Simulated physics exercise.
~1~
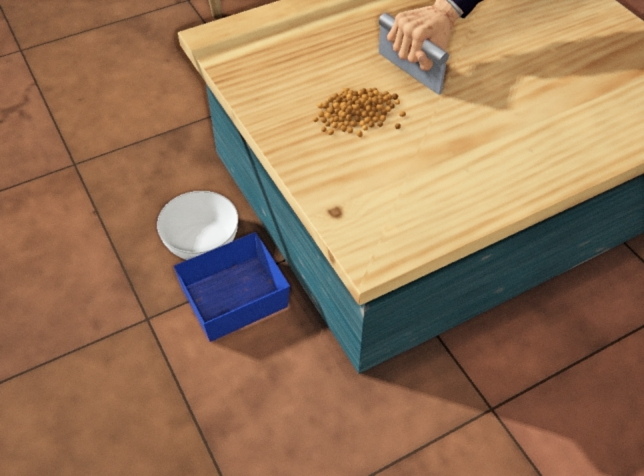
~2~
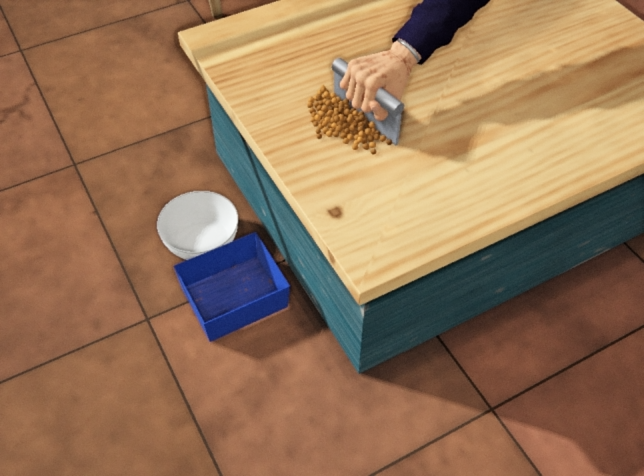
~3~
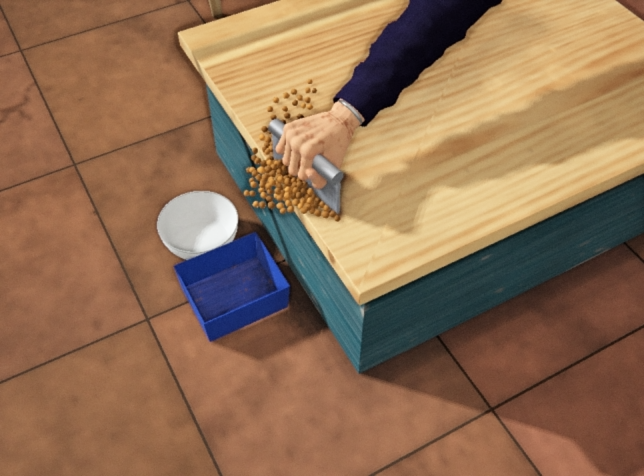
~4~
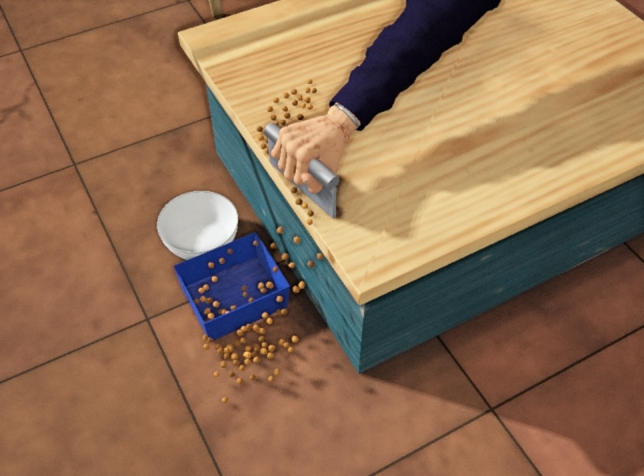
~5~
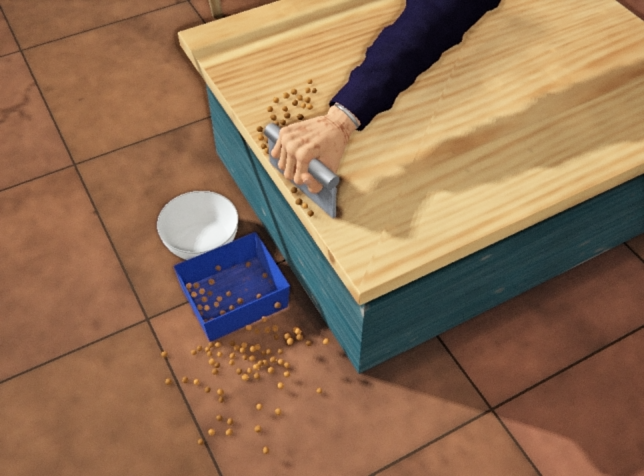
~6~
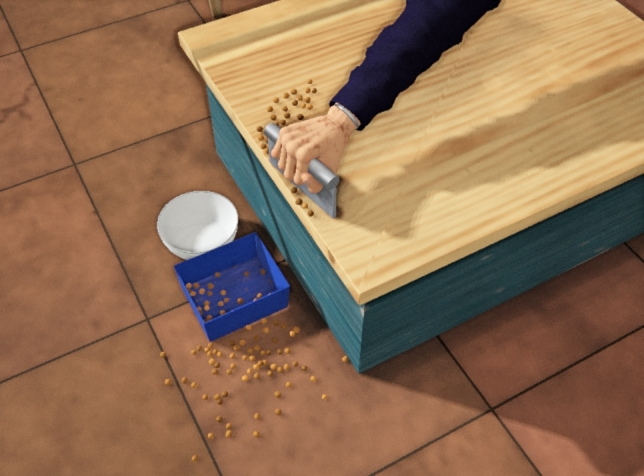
In this clip, a hand pushes a scraper across a wooden tabletop, driving a pile of roasted chickpeas left to the edge, where many spill over; some land in a blue tin, more scatter on the tiles, some remain on top, and the white bowl stays empty.
